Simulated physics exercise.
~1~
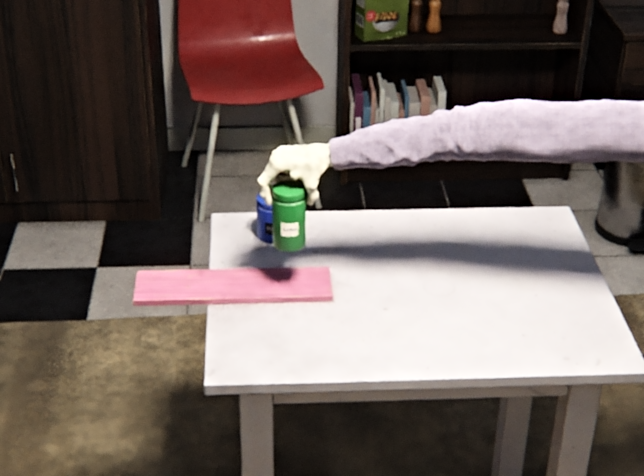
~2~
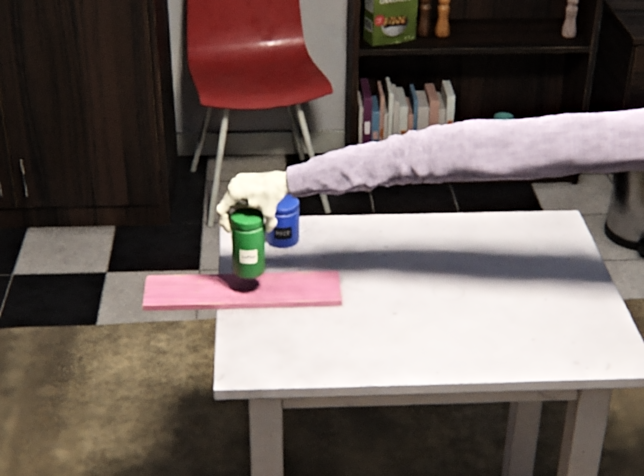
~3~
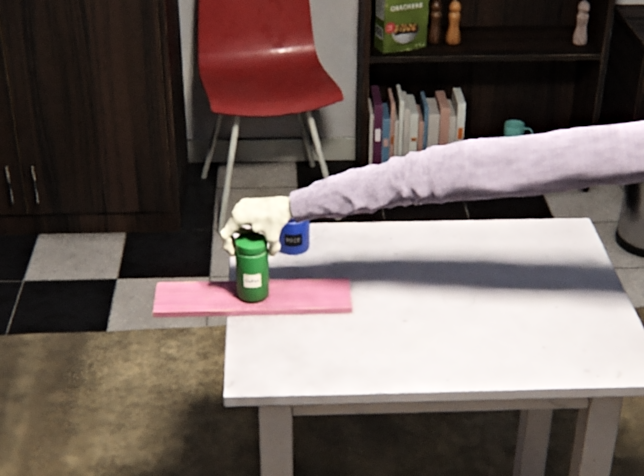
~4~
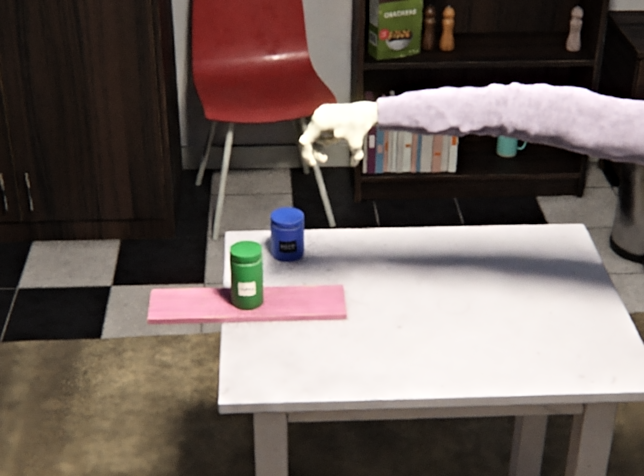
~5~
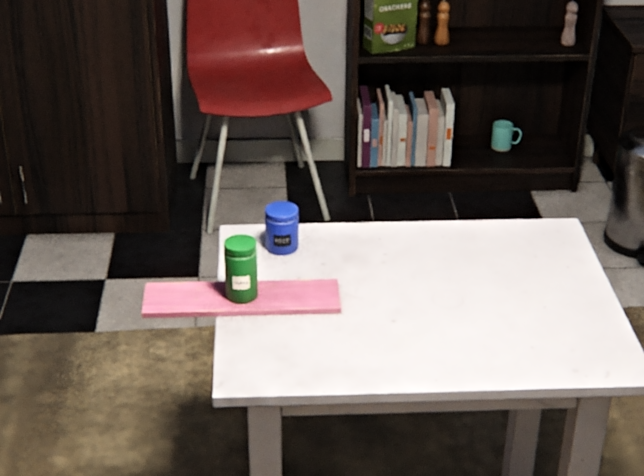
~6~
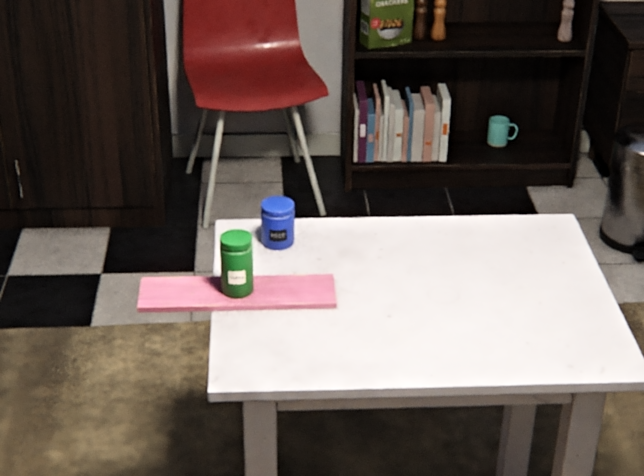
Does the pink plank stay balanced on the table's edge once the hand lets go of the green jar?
Yes, the plank keeps its balance on the table's edge, with the green jar standing upright on it.
